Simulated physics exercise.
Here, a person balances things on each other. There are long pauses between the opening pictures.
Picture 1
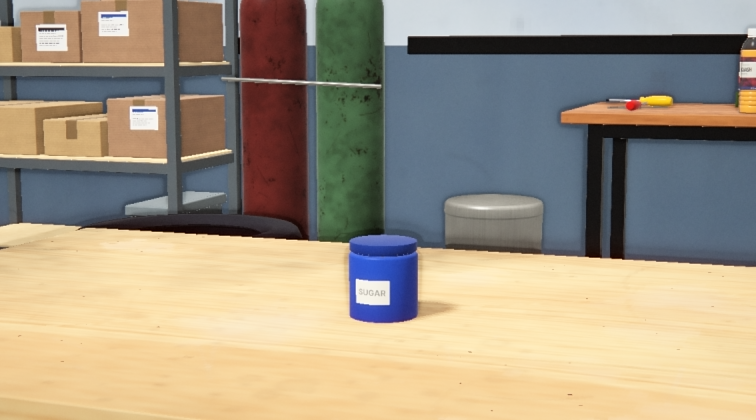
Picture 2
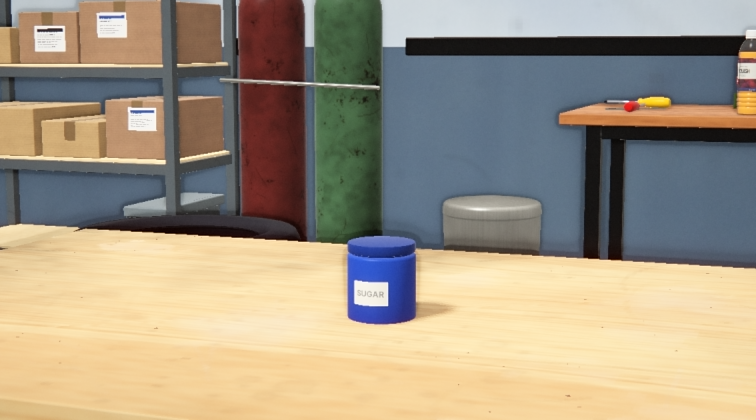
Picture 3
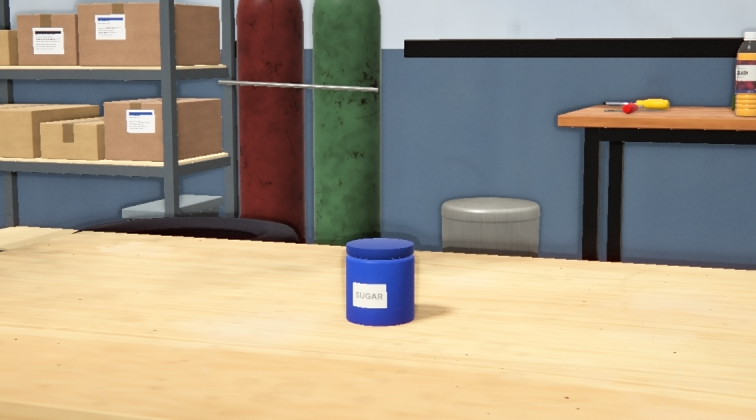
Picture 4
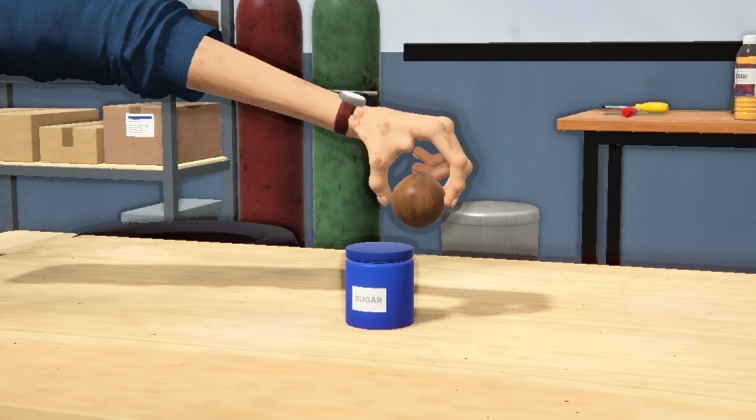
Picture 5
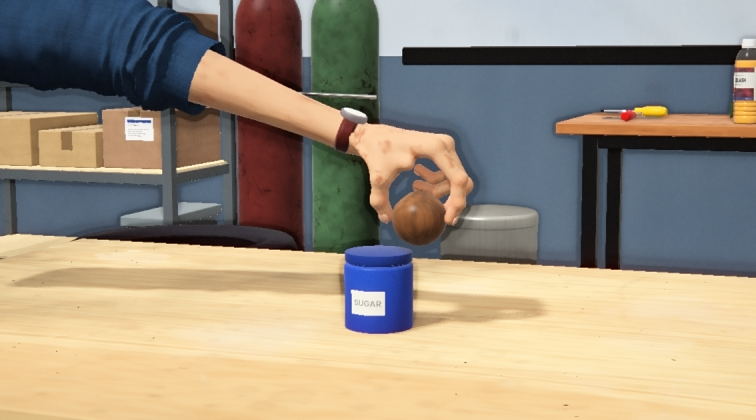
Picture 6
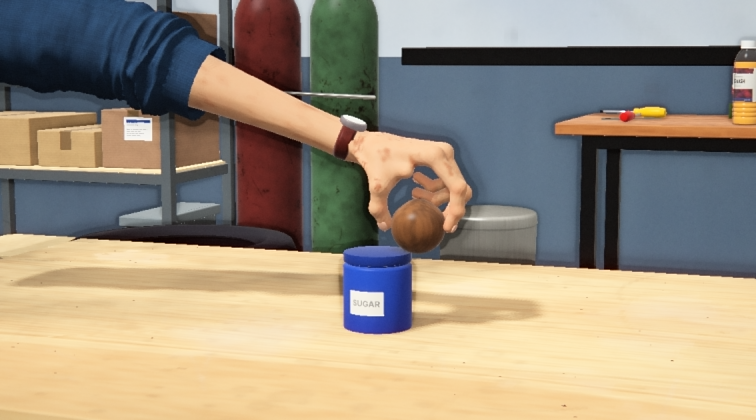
In a storage room, a blue jar labeled sugar sits alone on a wooden table, then a hand reaches in from the left holding a round brown onion and lowers it slightly to the jar's lid, still gripping it.
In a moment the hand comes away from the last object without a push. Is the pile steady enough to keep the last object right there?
Something falls.
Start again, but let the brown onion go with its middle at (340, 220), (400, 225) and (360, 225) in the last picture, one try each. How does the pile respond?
First the pile topples, second it remains standing, third it remains standing.
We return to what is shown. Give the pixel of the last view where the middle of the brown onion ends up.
Somewhere around (468, 307) in the last picture.
Then, 0.30 s later than the last frame, brown onion moved a little near (437, 249).
Then, 0.40 s later than the last frame, brown onion now fallen.
Then, 0.50 s later than the last frame, things are still on the move.
When it is over, fallen, brown onion; blue jar as before. End places, in pixels of the last picture, brown onion near (468, 308). The pile comes apart.
